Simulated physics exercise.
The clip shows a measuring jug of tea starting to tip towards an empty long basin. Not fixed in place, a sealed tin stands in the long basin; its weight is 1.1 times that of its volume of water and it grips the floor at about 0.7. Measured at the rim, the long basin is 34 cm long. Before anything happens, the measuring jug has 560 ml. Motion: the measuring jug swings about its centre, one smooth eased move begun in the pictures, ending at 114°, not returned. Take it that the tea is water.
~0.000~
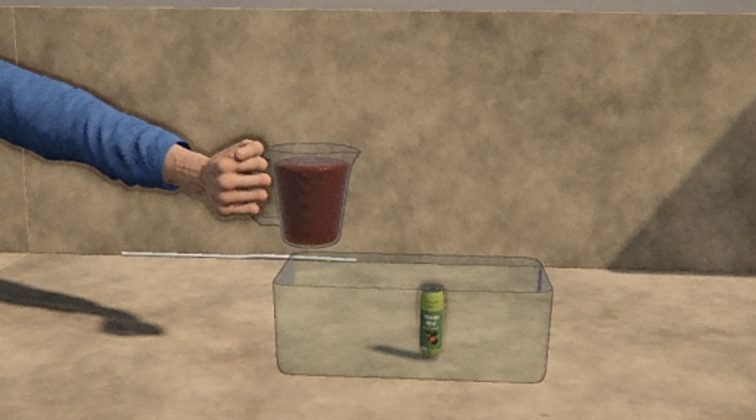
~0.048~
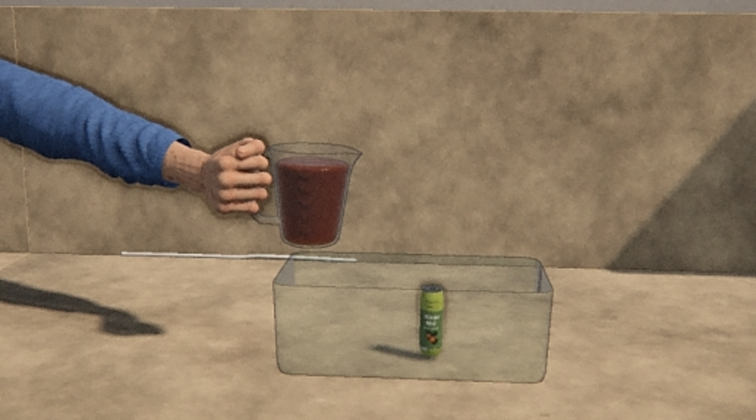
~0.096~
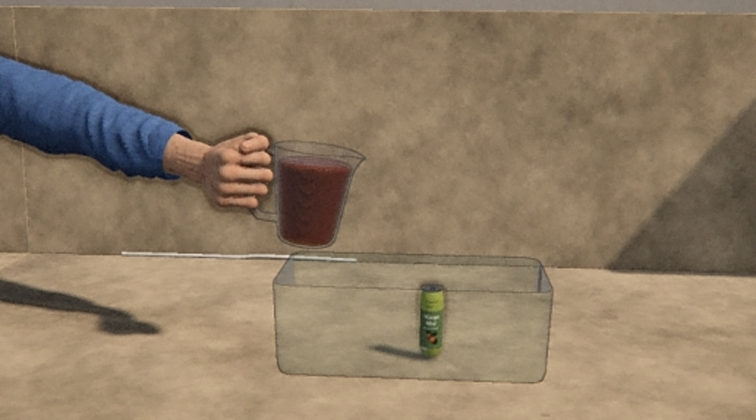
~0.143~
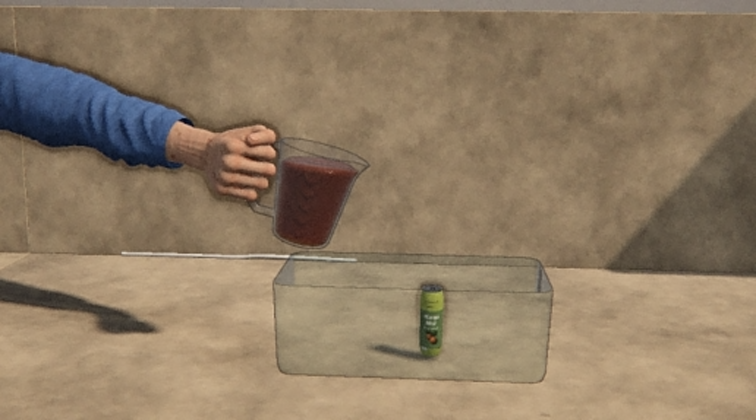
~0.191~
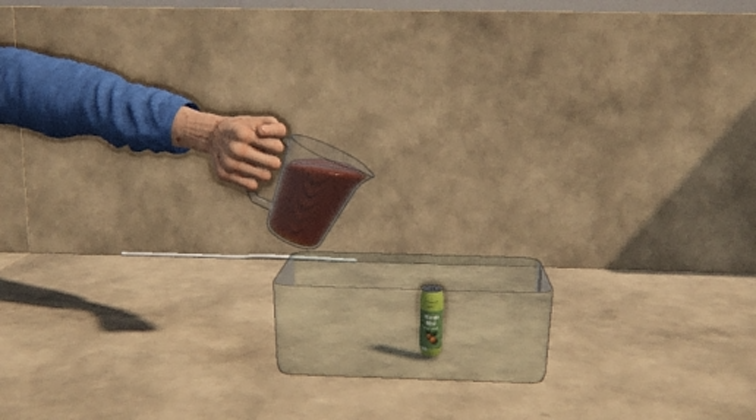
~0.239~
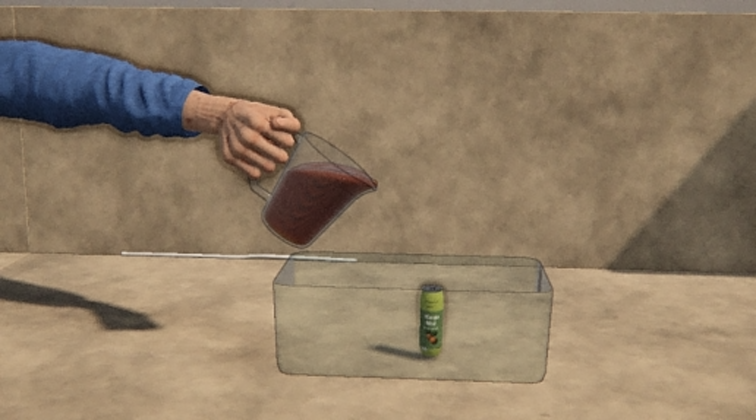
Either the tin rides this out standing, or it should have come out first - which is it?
It tips.
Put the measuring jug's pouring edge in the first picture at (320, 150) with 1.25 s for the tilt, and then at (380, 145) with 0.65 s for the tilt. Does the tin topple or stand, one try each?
First it remains upright; then it falls.
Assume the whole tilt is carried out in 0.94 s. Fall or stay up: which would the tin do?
Outcome - the tin comes down.
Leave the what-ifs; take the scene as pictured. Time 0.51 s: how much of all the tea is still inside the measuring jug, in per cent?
Close to 44 in a hundred.
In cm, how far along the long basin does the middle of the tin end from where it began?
8.5 cm.
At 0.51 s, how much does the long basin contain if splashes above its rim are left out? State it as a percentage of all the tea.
I'd estimate some 38 percent of the liquid.
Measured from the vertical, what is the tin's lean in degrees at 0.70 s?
Looks like some 55 degrees from vertical upright.
By 0.51 s the tilt is 103° and 45 per cent is still to pour; the tin stands where it began.
By 0.70 s the tilt is 114° and 4 per cent is still to pour; the tin leans 53°.
By 0.91 s the tilt is 114° and 0 per cent is still to pour; the tin lies on its side.
By 1.13 s the tilt is 114° and 0 per cent is still to pour; the tin lies on its side.
At rest the tin lies on its side.
